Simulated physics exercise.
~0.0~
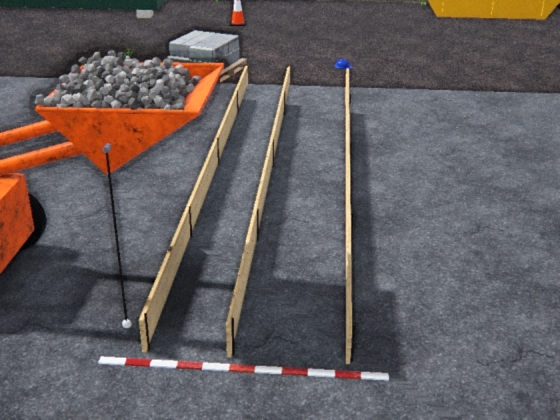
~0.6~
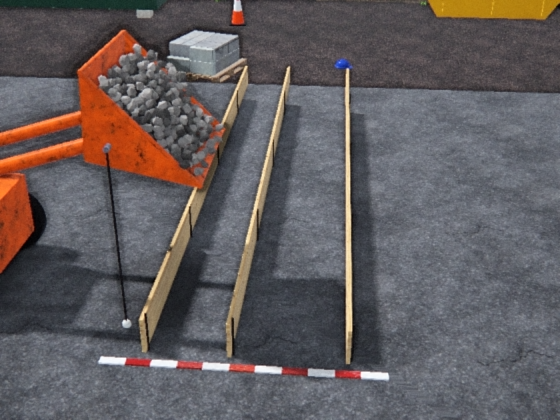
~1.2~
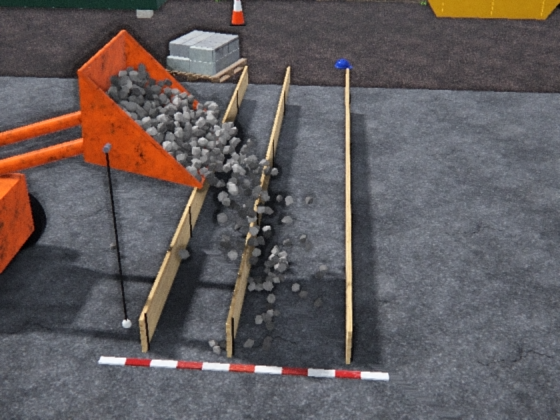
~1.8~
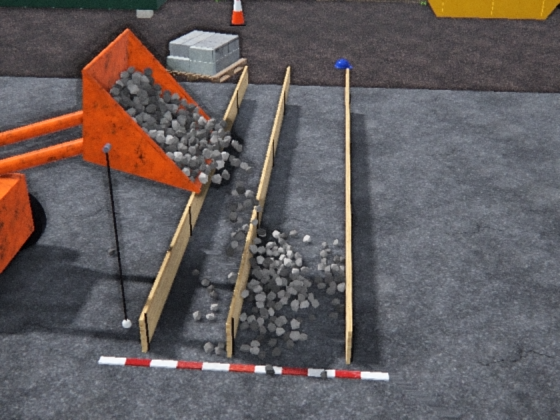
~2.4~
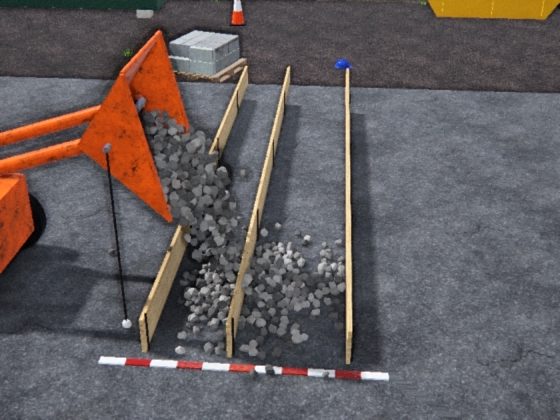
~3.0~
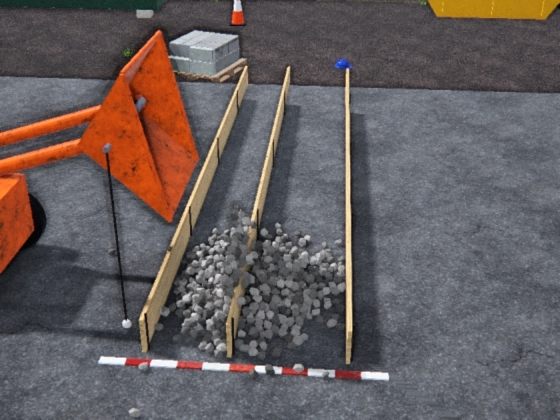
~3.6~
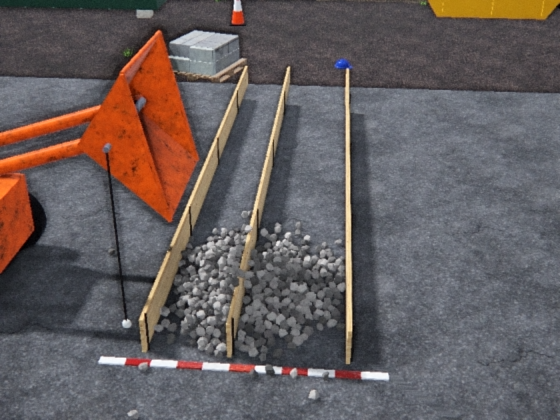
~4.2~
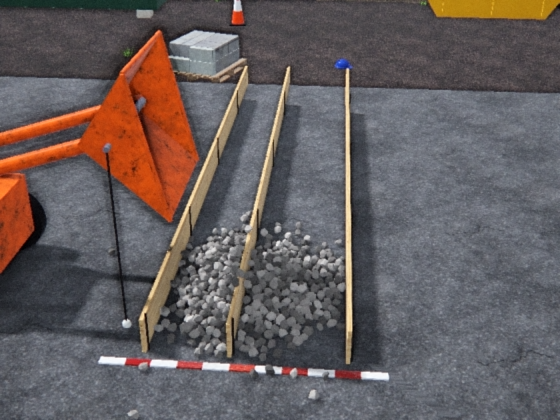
An orange loader bucket heaped with grey stones tips down to the right, pauses while stones spill over the boards, then tips steeply and empties. The stones come to rest in both bays between three wooden boards, split fairly evenly, with a few strays near the striped staff.
